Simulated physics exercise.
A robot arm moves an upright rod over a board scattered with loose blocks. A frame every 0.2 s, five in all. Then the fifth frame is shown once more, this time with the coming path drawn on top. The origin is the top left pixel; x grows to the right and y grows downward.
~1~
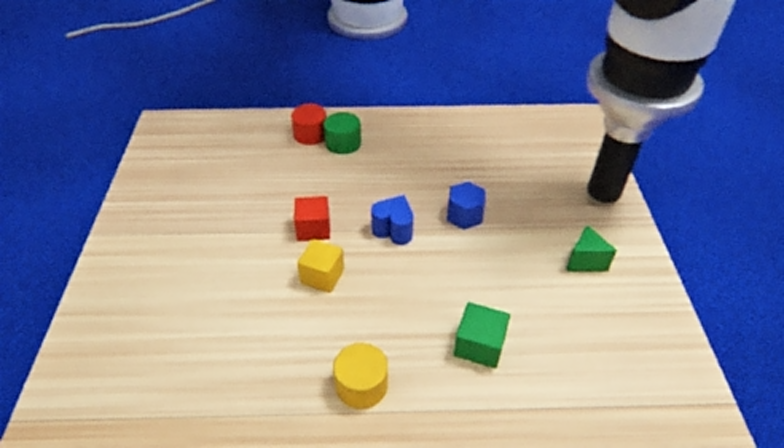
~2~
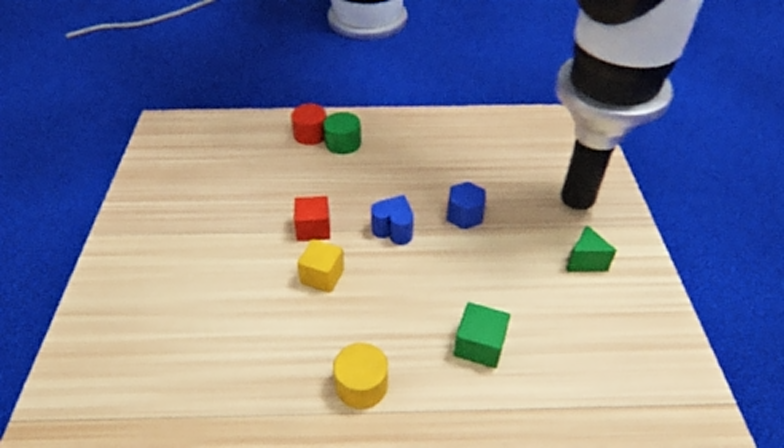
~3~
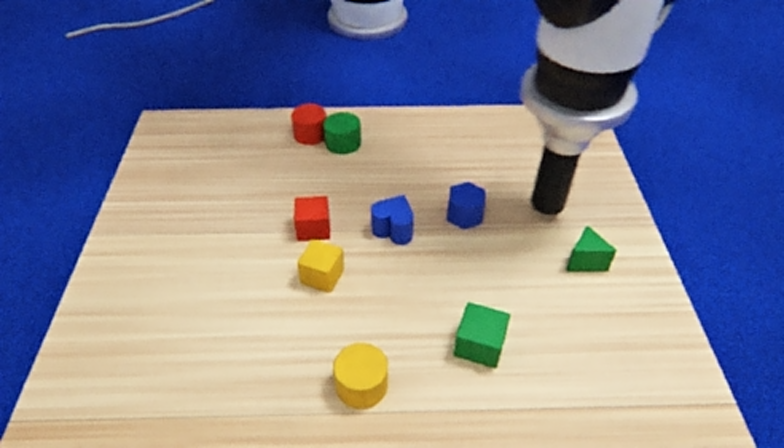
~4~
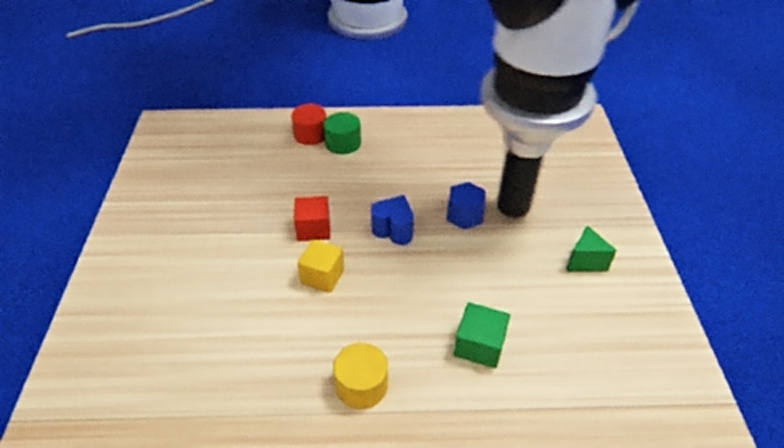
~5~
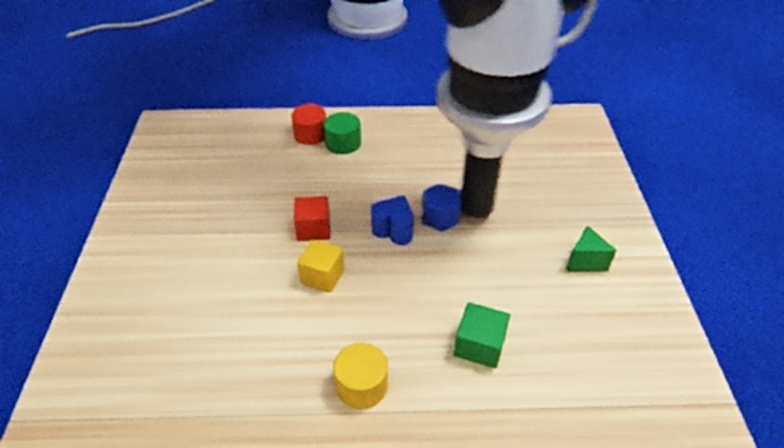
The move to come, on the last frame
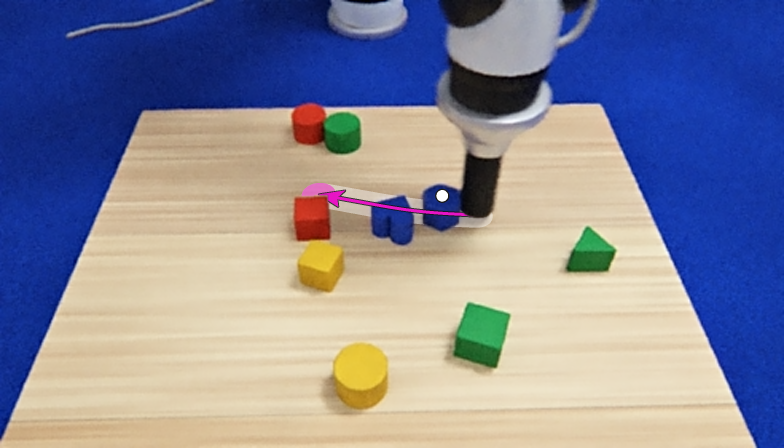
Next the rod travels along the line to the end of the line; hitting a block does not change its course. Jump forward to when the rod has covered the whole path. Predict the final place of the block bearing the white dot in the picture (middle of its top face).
The block bearing the white dot ends near (309, 198).
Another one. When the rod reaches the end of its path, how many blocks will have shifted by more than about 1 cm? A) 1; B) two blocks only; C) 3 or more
My pick is C.
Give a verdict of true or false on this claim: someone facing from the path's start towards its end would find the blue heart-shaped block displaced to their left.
That statement is accurate.
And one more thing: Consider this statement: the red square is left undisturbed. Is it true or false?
My answer: False.
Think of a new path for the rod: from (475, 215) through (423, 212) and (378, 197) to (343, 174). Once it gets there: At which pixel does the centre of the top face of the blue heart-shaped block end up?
Its top middle is near (347, 225).
The drawn path runs from (475, 215) by way of (395, 208) to (319, 195); the dot is on the blue hexagonal block.
What follows on the original path. One third of the way, rod (421, 203); blue heart-shaped block (363, 219), turned 15° anticlockwise; blue hexagonal block (387, 199), turned 30° anticlockwise.
Two thirds of the way, rod (369, 195); red square (305, 210); blue heart-shaped block (343, 228), turned 60° anticlockwise; blue hexagonal block (340, 201), turned 75° anticlockwise.
At the end, rod (318, 186); red square (288, 223), turned 45° anticlockwise; green cylinder not moved; blue heart-shaped block (342, 228), turned 65° anticlockwise; blue hexagonal block (309, 198), turned 130° anticlockwise.
